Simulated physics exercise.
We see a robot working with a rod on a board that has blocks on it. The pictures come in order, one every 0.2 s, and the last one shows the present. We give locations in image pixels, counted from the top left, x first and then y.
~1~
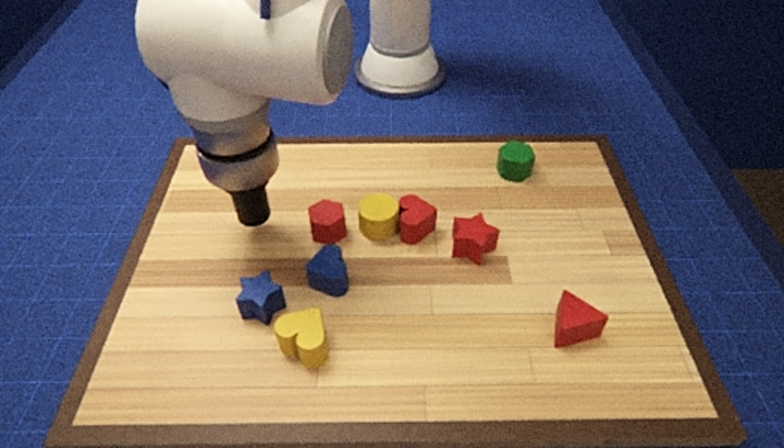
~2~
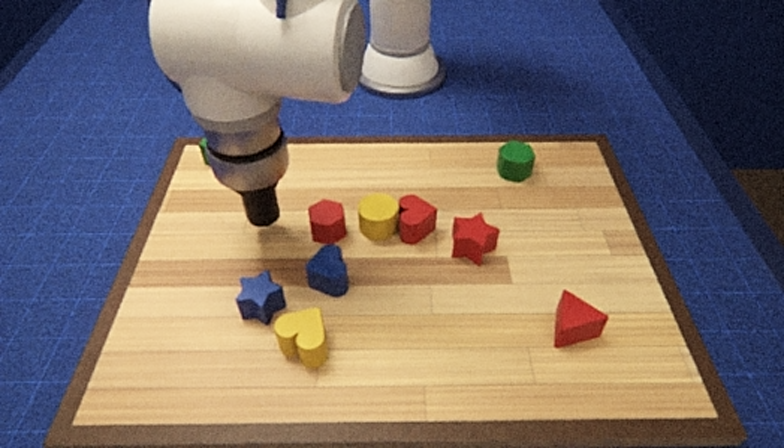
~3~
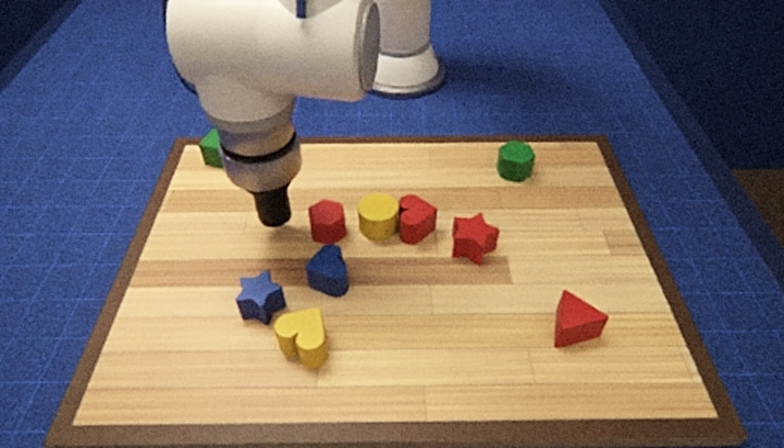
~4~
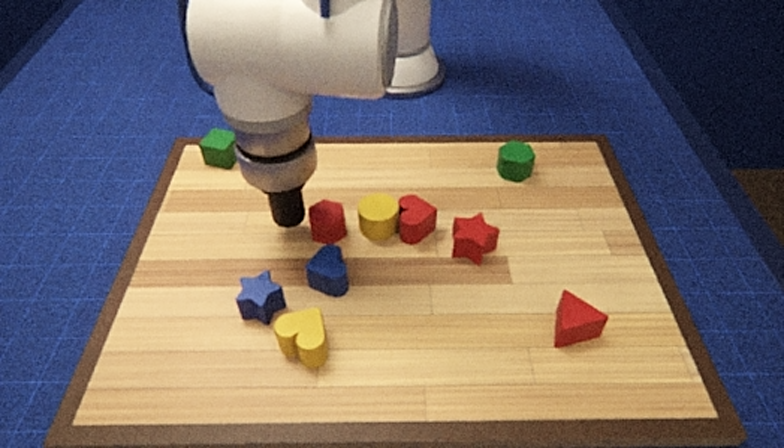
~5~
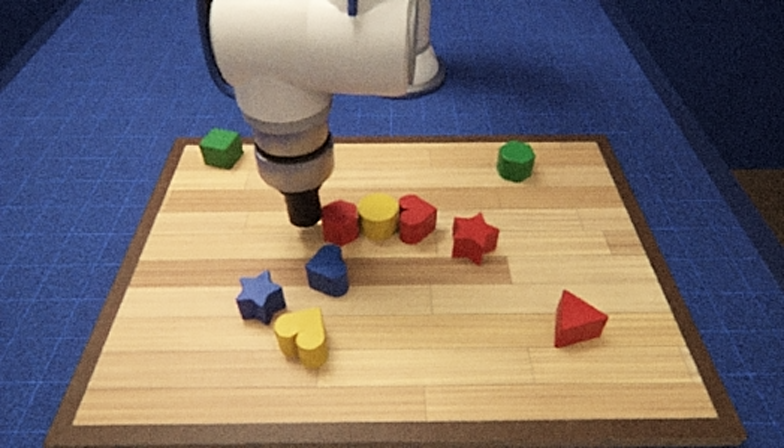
A robot arm slid its dark rod steadily to the right across a wooden board of colored blocks, then nudged the red hexagonal block right, up close to the yellow round one.
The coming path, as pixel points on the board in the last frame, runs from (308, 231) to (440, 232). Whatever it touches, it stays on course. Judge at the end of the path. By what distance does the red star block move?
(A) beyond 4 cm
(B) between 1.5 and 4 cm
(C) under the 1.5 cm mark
Option B.
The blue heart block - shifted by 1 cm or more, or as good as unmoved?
It ends up on the same spot.
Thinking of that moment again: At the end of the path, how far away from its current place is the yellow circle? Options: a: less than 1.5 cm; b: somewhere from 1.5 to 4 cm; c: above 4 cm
c
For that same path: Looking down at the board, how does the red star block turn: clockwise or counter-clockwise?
Seen from overhead, it turns clockwise.
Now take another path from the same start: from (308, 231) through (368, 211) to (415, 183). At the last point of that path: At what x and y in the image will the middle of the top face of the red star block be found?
It sits at (495, 237).
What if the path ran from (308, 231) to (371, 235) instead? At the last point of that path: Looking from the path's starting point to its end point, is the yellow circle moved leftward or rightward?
The left.
What follows on the original path. One third of the way, rod (352, 216); red hexagonal block (387, 210); yellow circle (423, 202); red heart block (457, 205); red star block (482, 230), turned 20° clockwise.
Two thirds of the way, rod (397, 217); red hexagonal block (432, 208), turned 15° anticlockwise; yellow circle (464, 196); red heart block (499, 199); red star block (494, 231), turned 70° clockwise.
At the end, rod (442, 218); blue heart block in place; red hexagonal block (476, 205), turned 30° anticlockwise; yellow circle (502, 189); red heart block (536, 194), turned 15° clockwise; red star block (504, 233), turned 95° clockwise.
